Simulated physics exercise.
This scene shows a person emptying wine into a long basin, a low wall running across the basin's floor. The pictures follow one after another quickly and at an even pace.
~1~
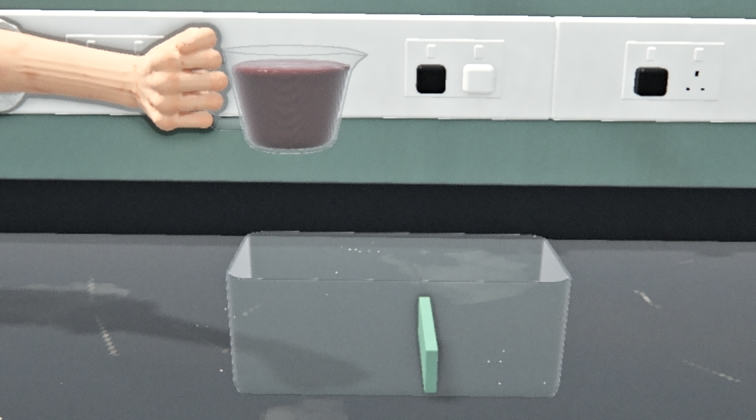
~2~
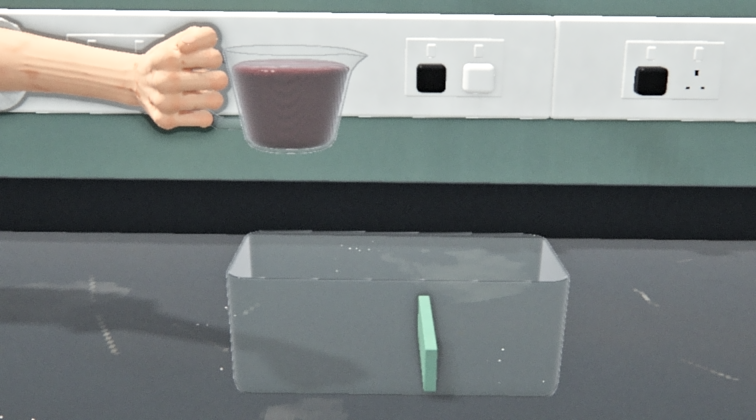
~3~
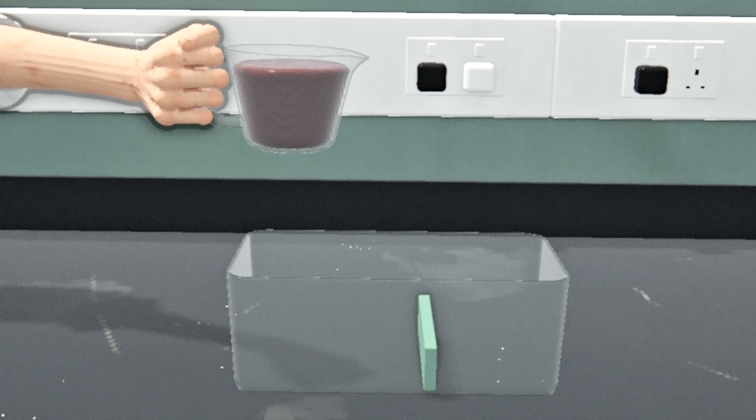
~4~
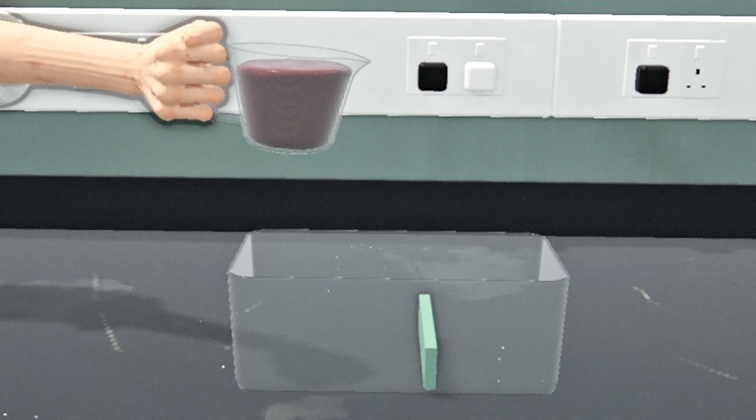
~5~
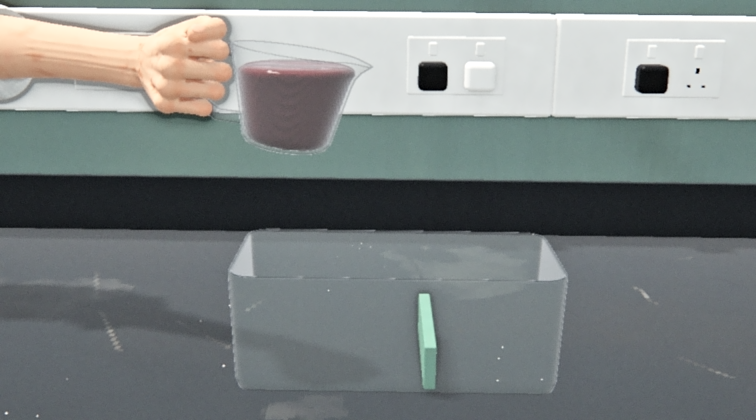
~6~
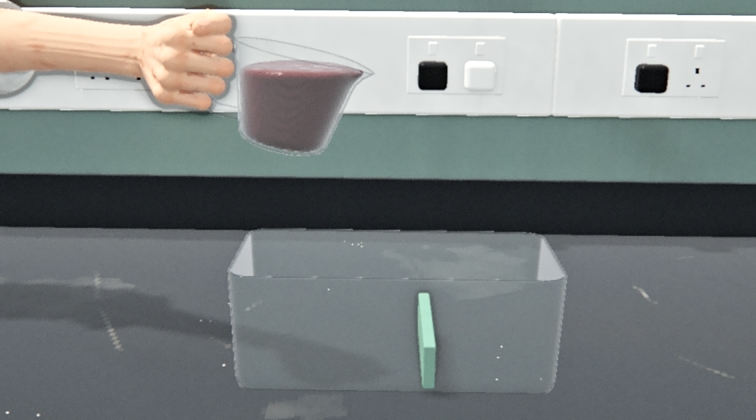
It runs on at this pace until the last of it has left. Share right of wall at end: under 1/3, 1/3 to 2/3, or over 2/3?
One third to two thirds.
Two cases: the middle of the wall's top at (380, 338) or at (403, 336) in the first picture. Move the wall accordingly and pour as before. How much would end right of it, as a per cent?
Estimated: 80 % first, 75 % second.
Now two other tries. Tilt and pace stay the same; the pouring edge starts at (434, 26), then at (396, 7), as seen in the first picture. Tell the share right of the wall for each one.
Roughly 85 in a hundred the first time and 80 in a hundred the second.
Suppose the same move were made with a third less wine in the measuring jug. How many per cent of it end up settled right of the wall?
Best guess: Around 25 %.
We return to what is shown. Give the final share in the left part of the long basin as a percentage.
Some 50 per cent.
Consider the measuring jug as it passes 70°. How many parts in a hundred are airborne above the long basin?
25 per cent.
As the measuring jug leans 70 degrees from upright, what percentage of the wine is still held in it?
Roughly 55 percent.
A moment on, the measuring jug is tipped part way and 53 per cent is still to pour, 3 is left of the wall and 17 right of it.
Next, the measuring jug is tipped right over and 2 per cent is still to pour, 42 is left of the wall and 50 right of it.
Then the measuring jug is tipped right over and 0 per cent is still to pour, 48 is left of the wall and 50 right of it.
Later the measuring jug is tipped right over and 0 per cent is still to pour, 48 is left of the wall and 50 right of it.
In the end 48 per cent lies left of the wall, 50 right of it and 1 outside.
